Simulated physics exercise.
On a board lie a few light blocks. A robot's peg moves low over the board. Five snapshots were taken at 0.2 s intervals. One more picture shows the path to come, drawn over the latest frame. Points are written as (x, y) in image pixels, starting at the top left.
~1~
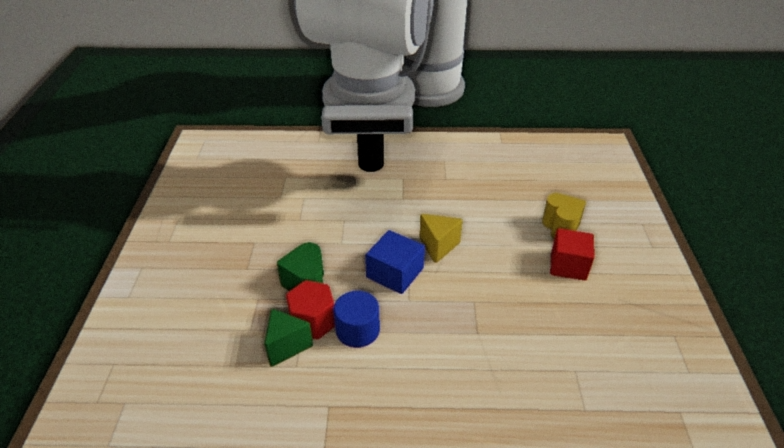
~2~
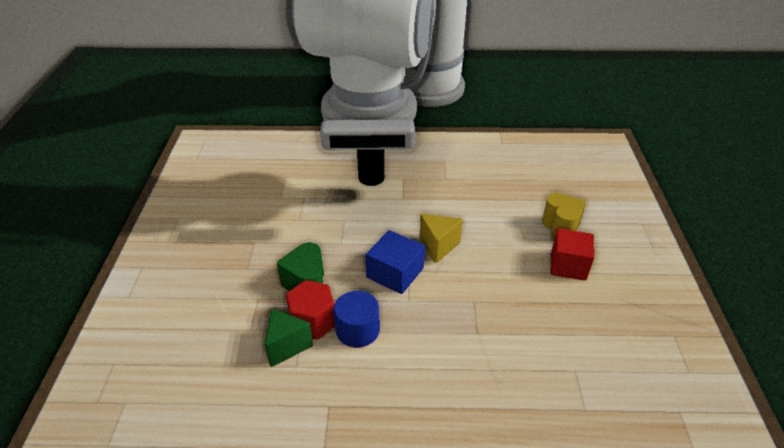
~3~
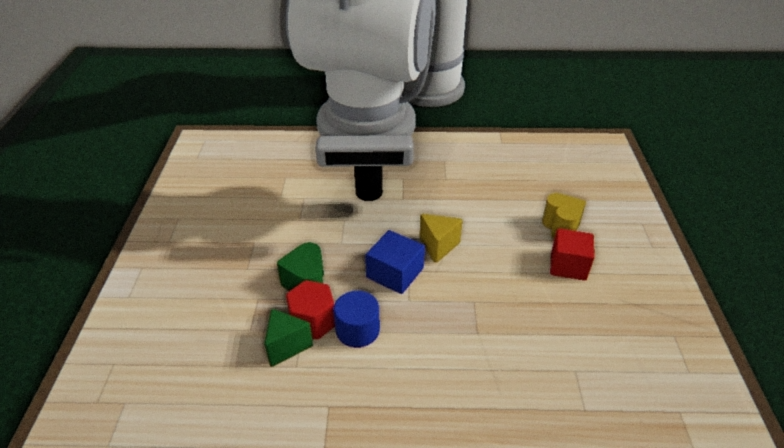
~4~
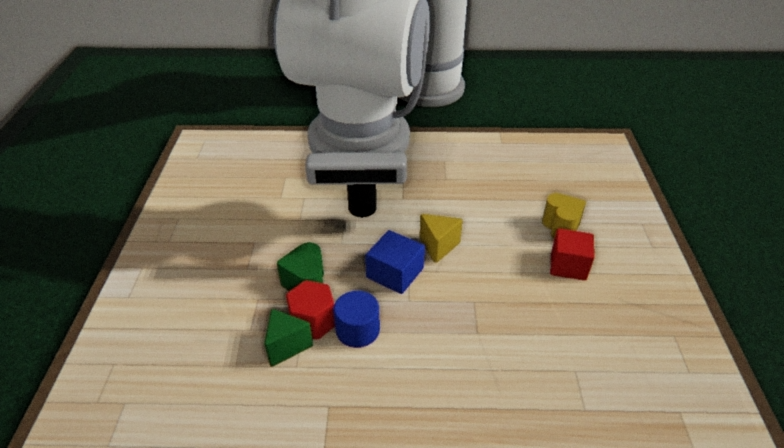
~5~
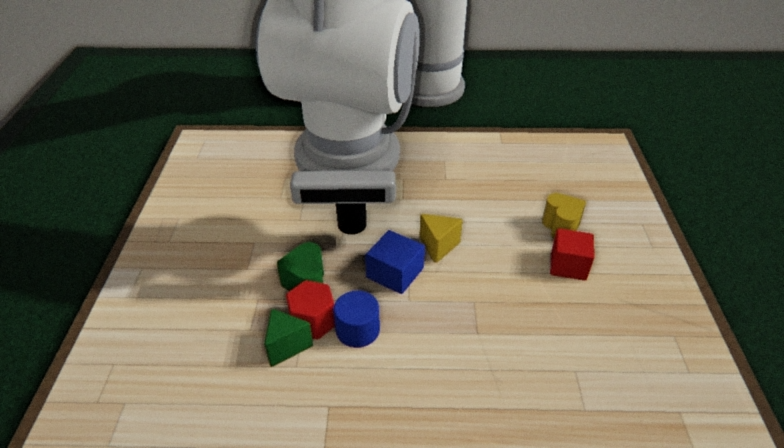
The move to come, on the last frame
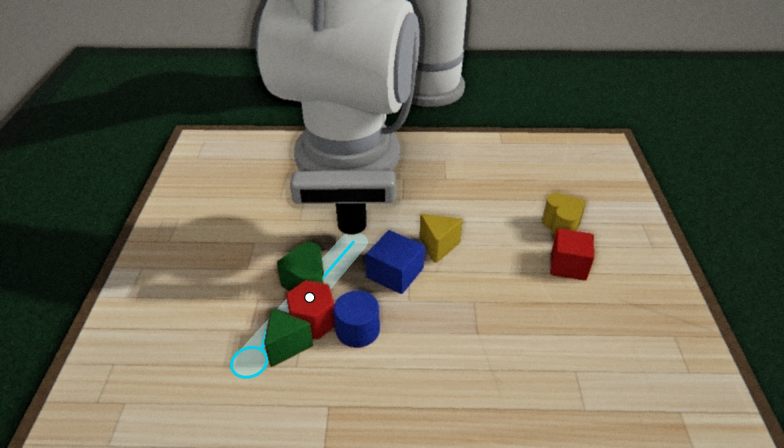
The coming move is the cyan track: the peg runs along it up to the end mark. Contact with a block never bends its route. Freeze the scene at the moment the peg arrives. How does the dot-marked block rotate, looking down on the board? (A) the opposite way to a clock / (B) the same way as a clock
Answer: A.
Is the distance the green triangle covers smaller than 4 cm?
Yes, I think so.
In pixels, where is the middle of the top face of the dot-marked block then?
At roughly (302, 326).
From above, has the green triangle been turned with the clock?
Yes, it checks out.
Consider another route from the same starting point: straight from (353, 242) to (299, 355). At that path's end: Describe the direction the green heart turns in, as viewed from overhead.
Rotation: Clockwise.
Drawn move, straight from (353, 242) to (249, 362); the dot is on the red hexagon.
On the path given first. One third of the way, peg at (320, 261); green heart at (289, 265), turned 20° anticlockwise.
Two thirds of the way, peg at (285, 301); green triangle at (274, 345); green heart at (254, 286), turned 25° clockwise; red hexagon at (304, 319), turned 50° anticlockwise.
At the end, peg at (244, 345); green triangle at (272, 354), turned 25° clockwise; green heart at (249, 290), turned 45° clockwise; red hexagon at (302, 326), turned 75° anticlockwise; blue square block still.
